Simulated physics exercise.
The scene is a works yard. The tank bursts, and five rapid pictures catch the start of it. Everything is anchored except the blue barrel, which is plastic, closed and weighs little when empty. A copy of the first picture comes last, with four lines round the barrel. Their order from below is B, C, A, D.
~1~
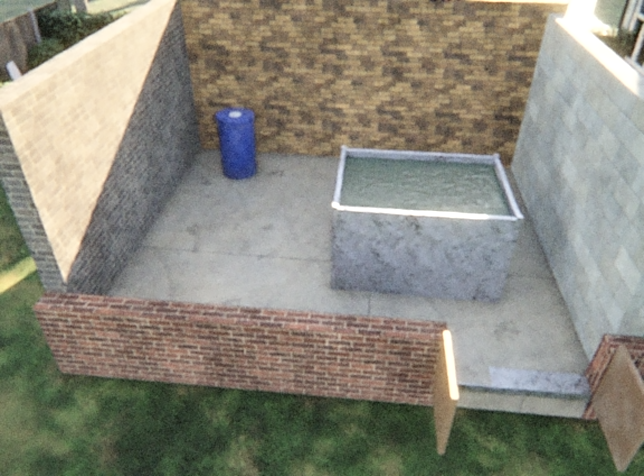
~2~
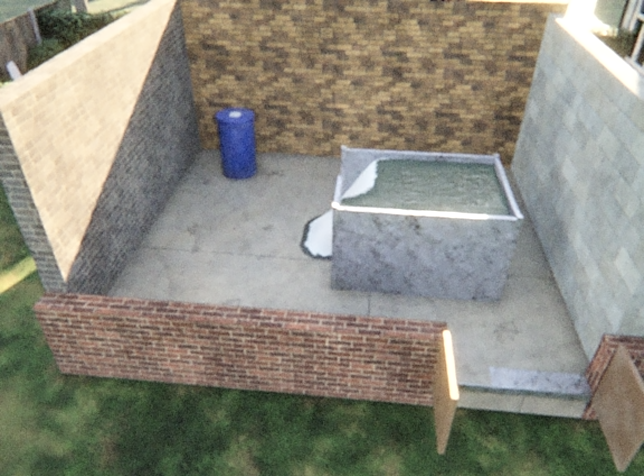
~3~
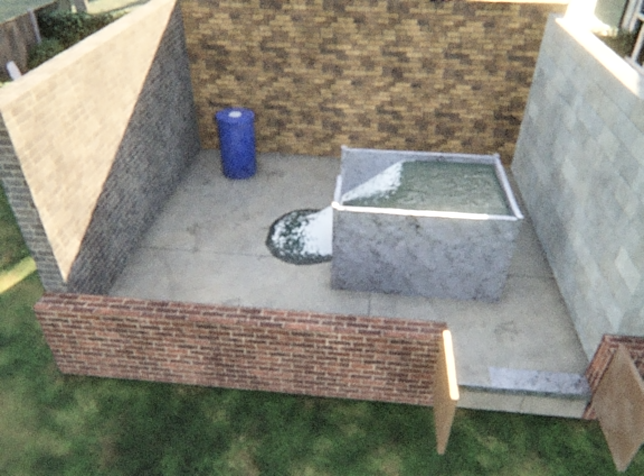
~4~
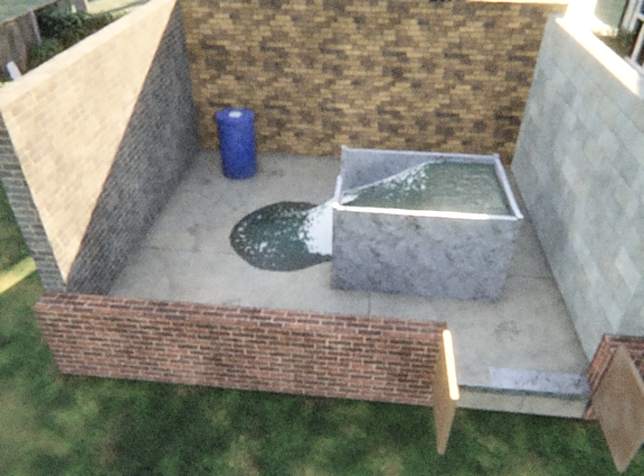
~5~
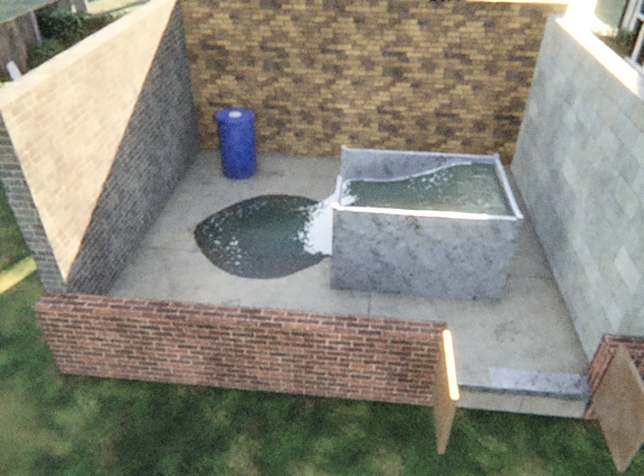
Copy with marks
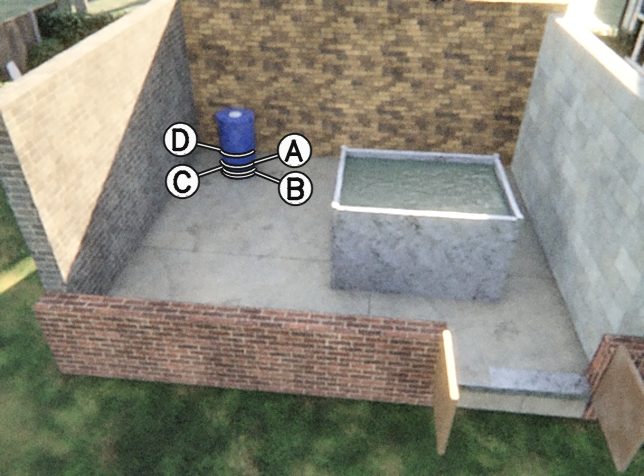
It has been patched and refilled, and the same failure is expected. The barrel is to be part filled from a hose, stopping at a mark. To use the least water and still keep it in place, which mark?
I would pick mark D.
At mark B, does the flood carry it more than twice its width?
Yes, clearly.
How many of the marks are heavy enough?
One of the four.
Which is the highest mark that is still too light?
A.
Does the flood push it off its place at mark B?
Yes.
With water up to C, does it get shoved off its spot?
Yes, it does.
In white, A at (235, 167); B at (236, 176); C at (235, 173); D at (233, 155); from the bottom up B, C, A, D.
Choosing A, it is pushed about twice its own width away.
Choosing B, it is pushed about 5 times its own width away.
Choosing C, it is pushed about 5 times its own width away.
Choosing D, it does not move.
